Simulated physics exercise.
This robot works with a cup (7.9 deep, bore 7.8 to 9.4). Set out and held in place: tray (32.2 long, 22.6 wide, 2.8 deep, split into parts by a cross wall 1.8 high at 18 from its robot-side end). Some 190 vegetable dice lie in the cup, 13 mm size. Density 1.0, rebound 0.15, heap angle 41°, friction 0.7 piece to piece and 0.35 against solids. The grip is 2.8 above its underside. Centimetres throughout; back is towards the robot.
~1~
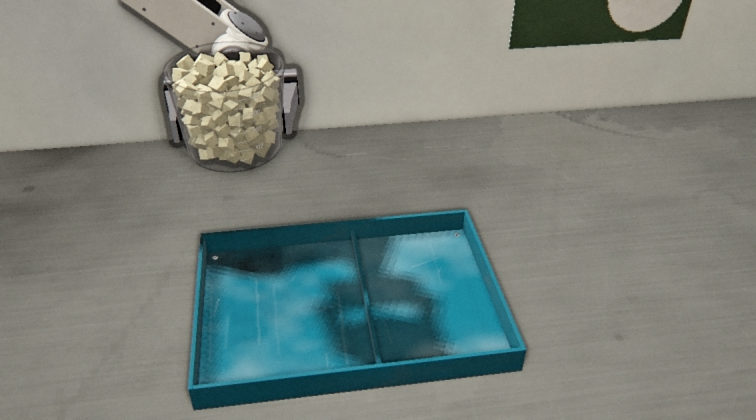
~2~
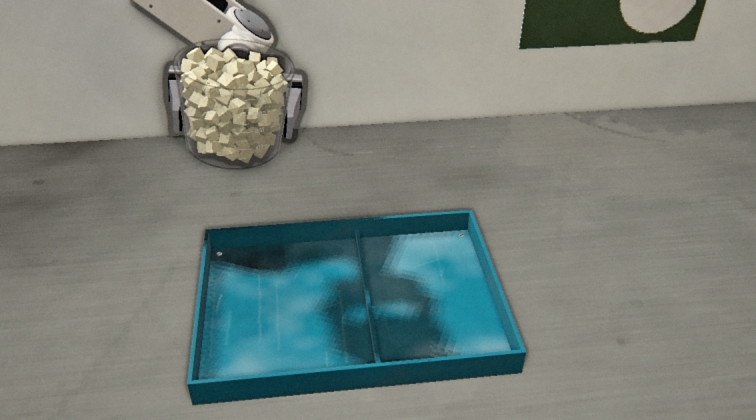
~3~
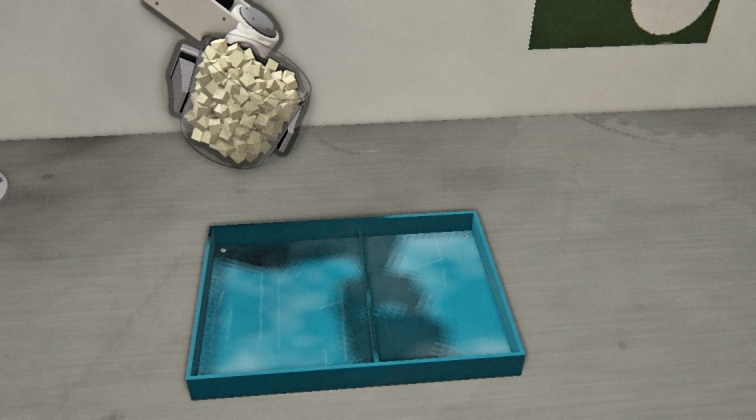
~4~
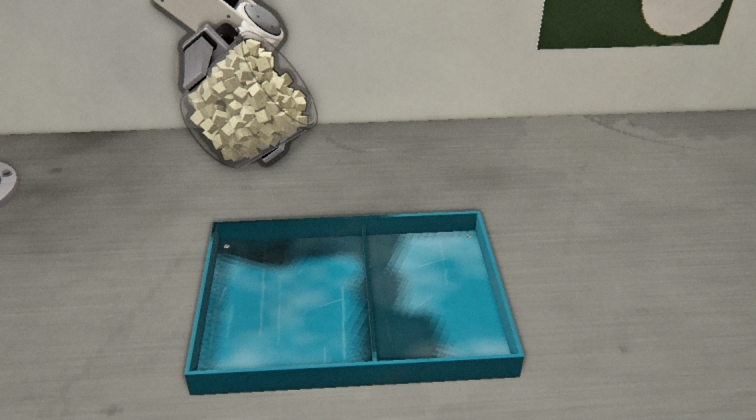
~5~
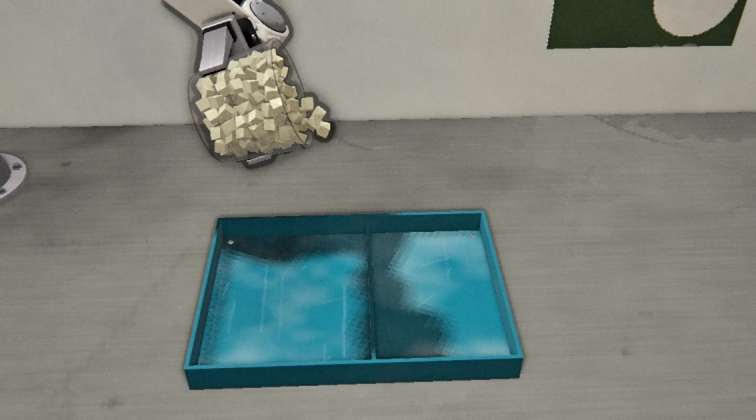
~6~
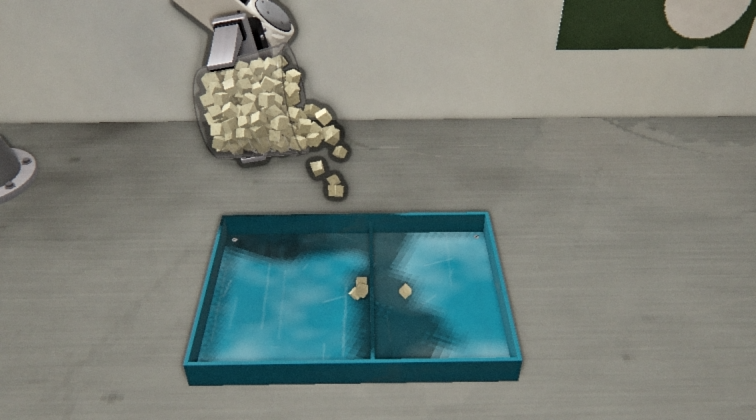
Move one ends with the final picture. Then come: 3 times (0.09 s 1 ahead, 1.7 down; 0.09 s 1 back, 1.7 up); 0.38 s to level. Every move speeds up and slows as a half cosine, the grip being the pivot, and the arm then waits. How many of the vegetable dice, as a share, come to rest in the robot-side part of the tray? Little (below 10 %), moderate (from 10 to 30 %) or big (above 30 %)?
In the robot-side part of the tray the share is moderate, from 10 to 30 %.
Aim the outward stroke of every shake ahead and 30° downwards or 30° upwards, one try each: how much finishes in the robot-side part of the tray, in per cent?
About 15 and 35 per cent.
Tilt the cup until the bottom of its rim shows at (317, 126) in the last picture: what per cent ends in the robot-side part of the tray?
About 5 per cent.
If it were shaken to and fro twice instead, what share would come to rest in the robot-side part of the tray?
In that case some 15 per cent.
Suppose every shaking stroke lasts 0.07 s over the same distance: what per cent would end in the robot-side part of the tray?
It would be near 15 per cent.
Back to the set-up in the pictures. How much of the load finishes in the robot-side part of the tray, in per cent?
Some 15 per cent.
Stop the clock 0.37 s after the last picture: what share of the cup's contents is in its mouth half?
Roughly 45 per cent.
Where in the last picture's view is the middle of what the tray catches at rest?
Near (363, 287).
Then, 0.37 s on, tilted 80° forward, highest piece 28 above the table; 146 in the cup, 19 in the robot-side part, 14 in the far-side part, 11 in flight or on a rim.
Then, 0.74 s on, tilted 38° forward, highest piece 28 above the table; 138 in the cup, 29 in the robot-side part, 22 in the far-side part, 1 in flight or on a rim.
Then, 1.12 s on, level, highest piece 30 above the table; 138 in the cup, 30 in the robot-side part, 22 in the far-side part.
Then, 2.17 s on, level, highest piece 30 above the table; 138 in the cup, 30 in the robot-side part, 22 in the far-side part.
In the end, 138 in the cup, 30 in the robot-side part, 22 in the far-side part. That is 16 % in the robot-side part of the tray.
